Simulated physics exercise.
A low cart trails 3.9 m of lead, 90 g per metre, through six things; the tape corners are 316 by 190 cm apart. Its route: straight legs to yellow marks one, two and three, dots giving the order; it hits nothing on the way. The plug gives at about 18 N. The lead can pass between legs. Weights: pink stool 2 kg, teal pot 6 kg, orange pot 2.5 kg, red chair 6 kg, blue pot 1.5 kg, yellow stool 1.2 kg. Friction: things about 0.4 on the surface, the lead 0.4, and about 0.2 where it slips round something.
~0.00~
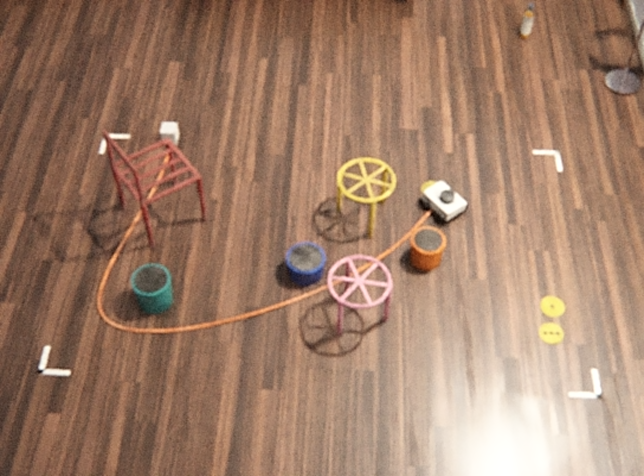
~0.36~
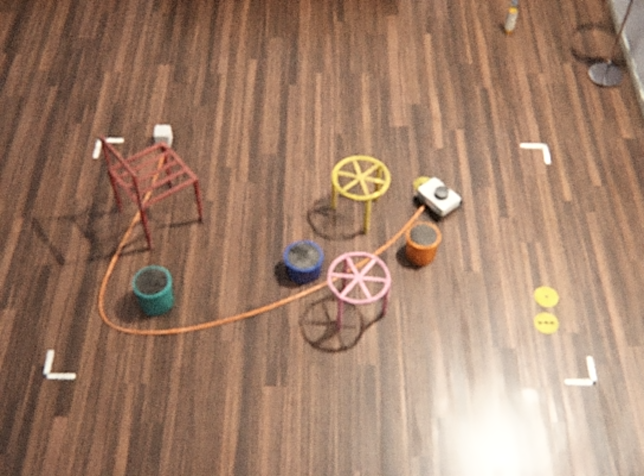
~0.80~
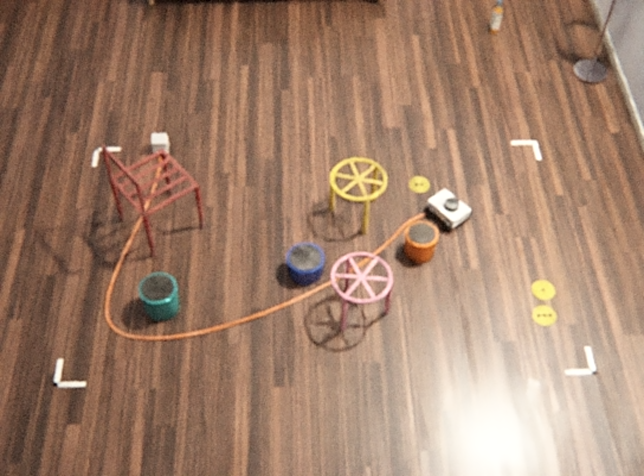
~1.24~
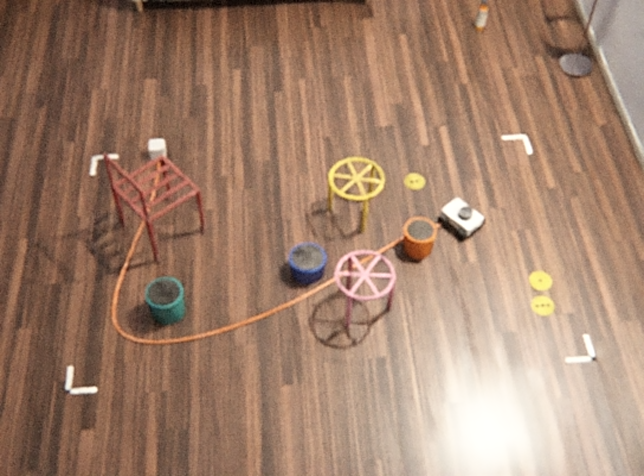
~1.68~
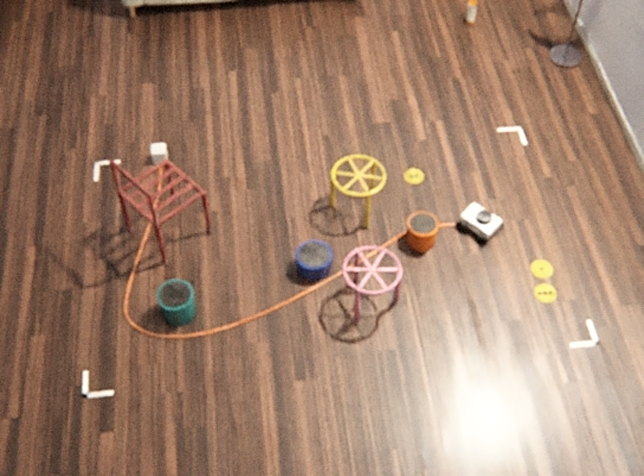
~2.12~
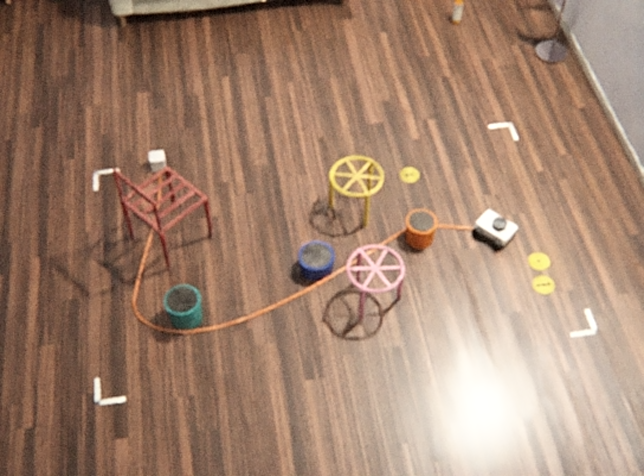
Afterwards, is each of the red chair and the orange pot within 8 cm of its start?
Result: Red chair stays put, orange pot gets shifted.
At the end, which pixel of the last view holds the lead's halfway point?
Near (259, 308).
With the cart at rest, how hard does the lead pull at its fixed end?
Roughly 12 N.
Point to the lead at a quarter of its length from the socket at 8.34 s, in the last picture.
Around (165, 276).
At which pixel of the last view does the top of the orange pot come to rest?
At about (434, 249).
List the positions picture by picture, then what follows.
The first frame shows shows, red chair (155, 170); orange pot (429, 240); marks (552, 307) (432, 190) (551, 334); lead runs through (108, 271) (171, 331) (298, 299) (401, 242); cart (438, 203).
In the second frame, shows, lead runs through (173, 332) (396, 238); cart (432, 199).
In the third frame, shows, lead runs through (180, 336) (394, 237); cart (442, 210).
In the fourth frame, shows, lead runs through (189, 339); cart (455, 219).
In the fifth frame, shows, lead runs through (211, 332); cart (473, 223).
The sixth frame shows shows, red chair (164, 198); orange pot (422, 221); lead runs through (134, 299) (231, 323); cart (488, 230).
After 4.2 s, cart at (500, 235), lead slack at the fixed end; orange pot 23 cm off its start.
After 6.3 s, cart at (419, 181), lead slack at the fixed end; orange pot 23 cm off its start.
After 8.3 s, cart at (473, 226), lead slack at the fixed end; orange pot 23 cm off its start at (433, 247).
After 10.4 s, cart at (536, 281), 10 N at the fixed end; orange pot 24 cm off its start.
After 10.8 s, cart at (537, 282), 12 N at the fixed end; orange pot 25 cm off its start at (434, 249), red chair 0 cm off its start at (163, 198).
